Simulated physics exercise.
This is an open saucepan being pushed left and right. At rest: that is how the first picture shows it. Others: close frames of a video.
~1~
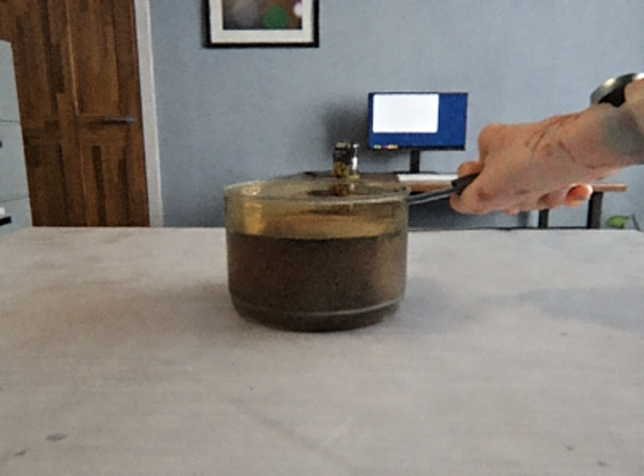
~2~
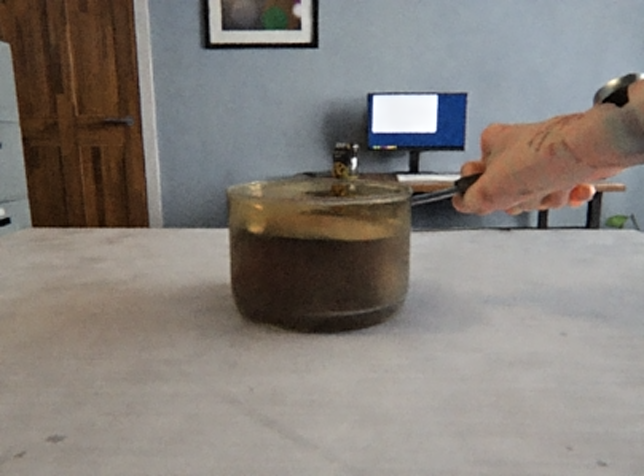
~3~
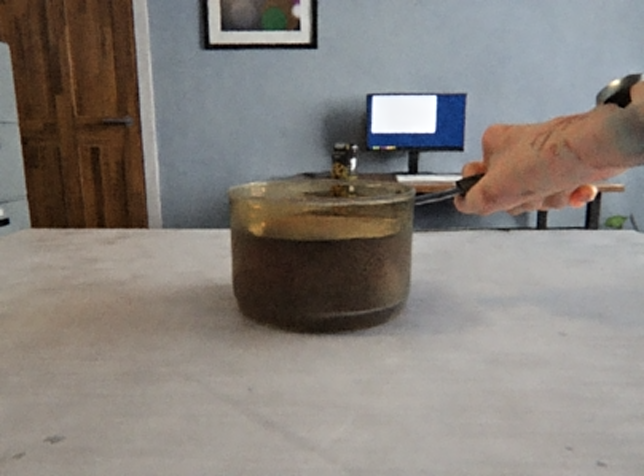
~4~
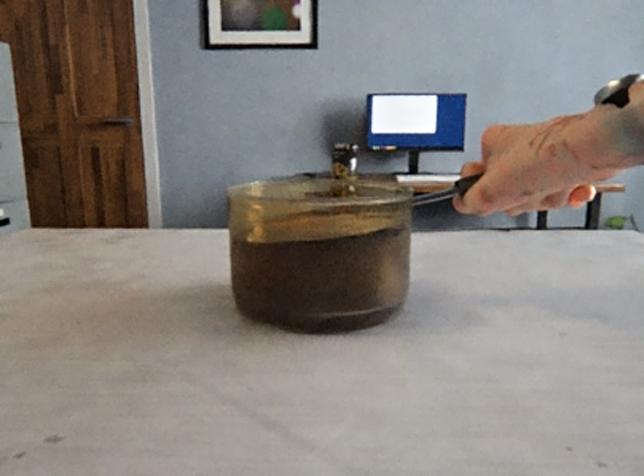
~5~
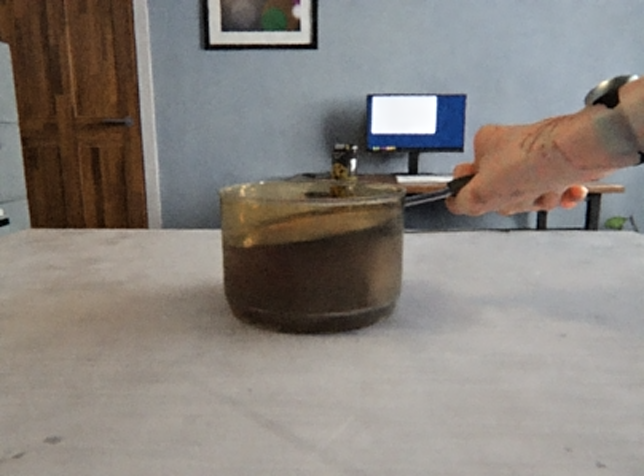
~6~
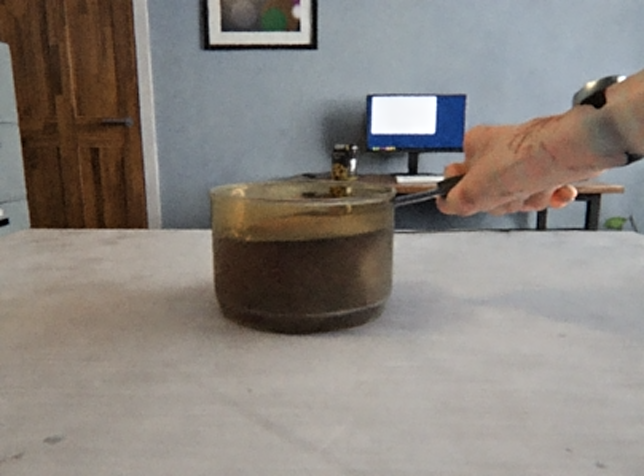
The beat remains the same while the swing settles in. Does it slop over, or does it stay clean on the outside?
Liquid leaves it.
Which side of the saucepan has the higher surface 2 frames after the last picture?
Pretty clearly on the left margin.
Shortly, the highest wave so far comes most of the way to the rim.
Then, the highest wave so far goes over the rim.
At the finish, the highest wave so far goes over the rim; some is on the top.
